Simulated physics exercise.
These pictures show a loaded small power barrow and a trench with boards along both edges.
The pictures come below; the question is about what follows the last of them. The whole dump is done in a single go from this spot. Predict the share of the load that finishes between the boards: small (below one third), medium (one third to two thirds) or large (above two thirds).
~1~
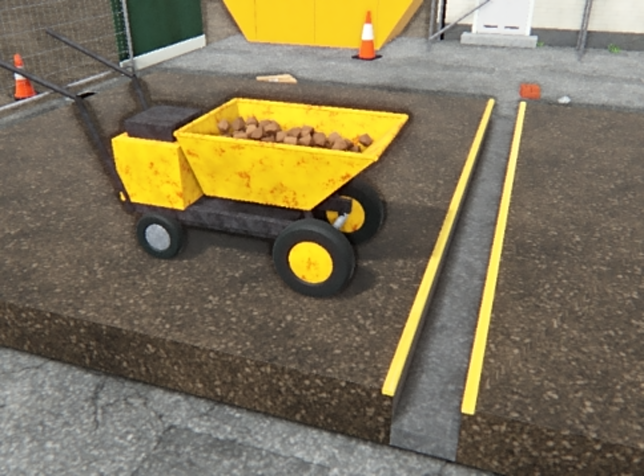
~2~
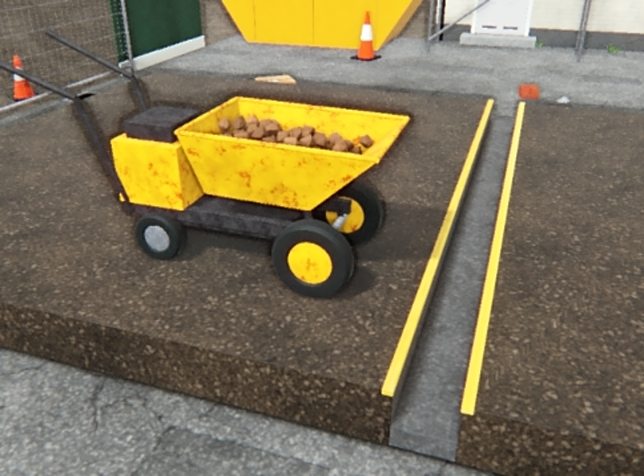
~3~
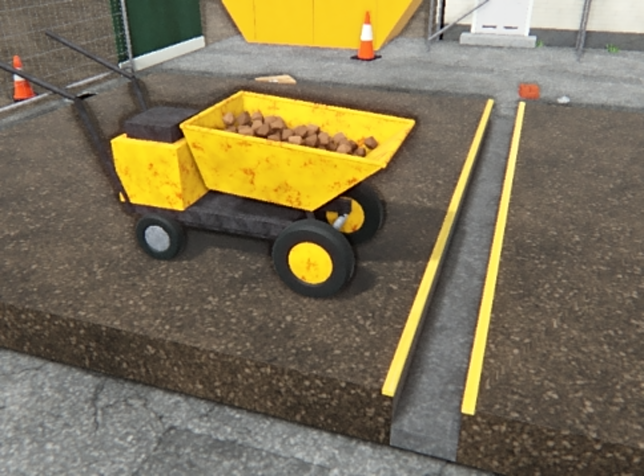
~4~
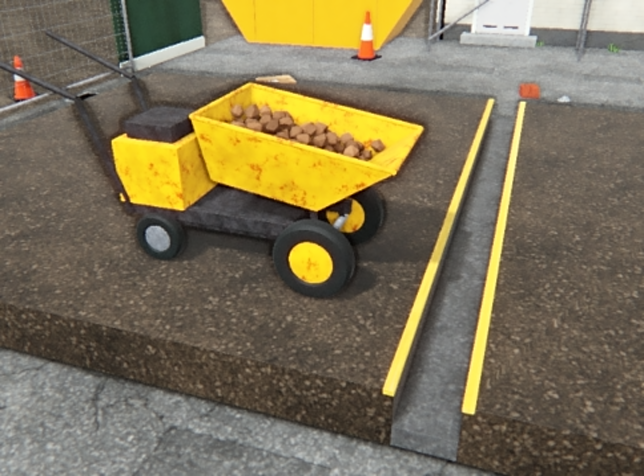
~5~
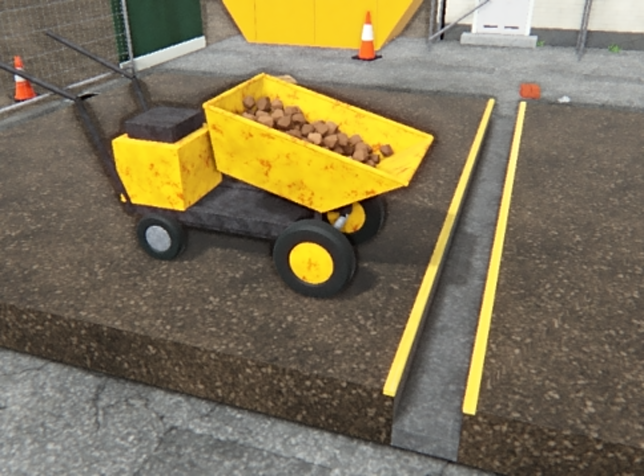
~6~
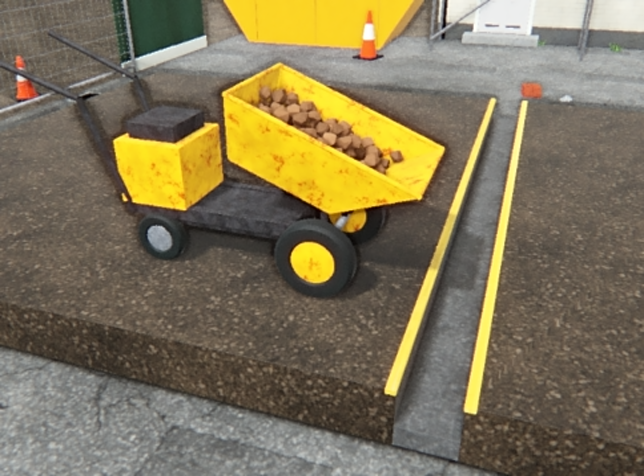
The share is medium, from one third to two thirds.
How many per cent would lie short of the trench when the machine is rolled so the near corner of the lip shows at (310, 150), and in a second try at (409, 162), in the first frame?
The first position yields around 20 per cent; the second yields around 0 per cent.
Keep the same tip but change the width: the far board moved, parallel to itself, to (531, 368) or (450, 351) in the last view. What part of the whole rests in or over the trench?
Respectively, 90 % and 10 %.
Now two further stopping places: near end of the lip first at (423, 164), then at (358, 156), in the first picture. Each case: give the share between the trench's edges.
Roughly 0 and 60 percent respectively.
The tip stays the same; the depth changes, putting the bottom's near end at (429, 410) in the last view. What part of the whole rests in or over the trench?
Roughly 20 in a hundred.
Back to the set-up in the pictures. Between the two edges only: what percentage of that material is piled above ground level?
My figure is near 10 per cent.
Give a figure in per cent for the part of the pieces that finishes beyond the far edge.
Near 15 in every hundred.
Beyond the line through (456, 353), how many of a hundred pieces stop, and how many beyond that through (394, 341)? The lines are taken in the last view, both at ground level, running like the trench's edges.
First some 40, then 70 per cent.
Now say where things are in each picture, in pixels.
In the first frame, lip of the skip (375, 158), level; top of the load (274, 141), clay clods; first edge of the trench (405, 343); far edge (477, 357), the trench under half as wide as the skip, and about half as deep as wide.
In the second frame, lip of the skip (376, 160), tipped barely; top of the load (264, 139).
In the third frame, lip of the skip (383, 165), tipped barely; top of the load (268, 136).
In the fourth frame, lip of the skip (393, 172), tipped a little; top of the load (276, 132).
In the fifth frame, lip of the skip (405, 183), tipped clearly; top of the load (267, 118).
In the sixth frame, lip of the skip (419, 197), tipped clearly; top of the load (282, 124); first edge of the trench (407, 342); far edge (480, 357).
Just after the last frame, skip tipped steeply; every one in the skip.
A moment on, skip tipped right over; roughly two thirds in the skip; roughly a third in or heaped over the trench; about a tenth beyond it.
Further on, skip tipped right over; roughly a third in the skip; roughly half in or heaped over the trench; roughly a quarter beyond it.
When it is over, skip tipped right over; roughly a third in the skip; roughly half in or heaped over the trench; roughly a quarter beyond it.
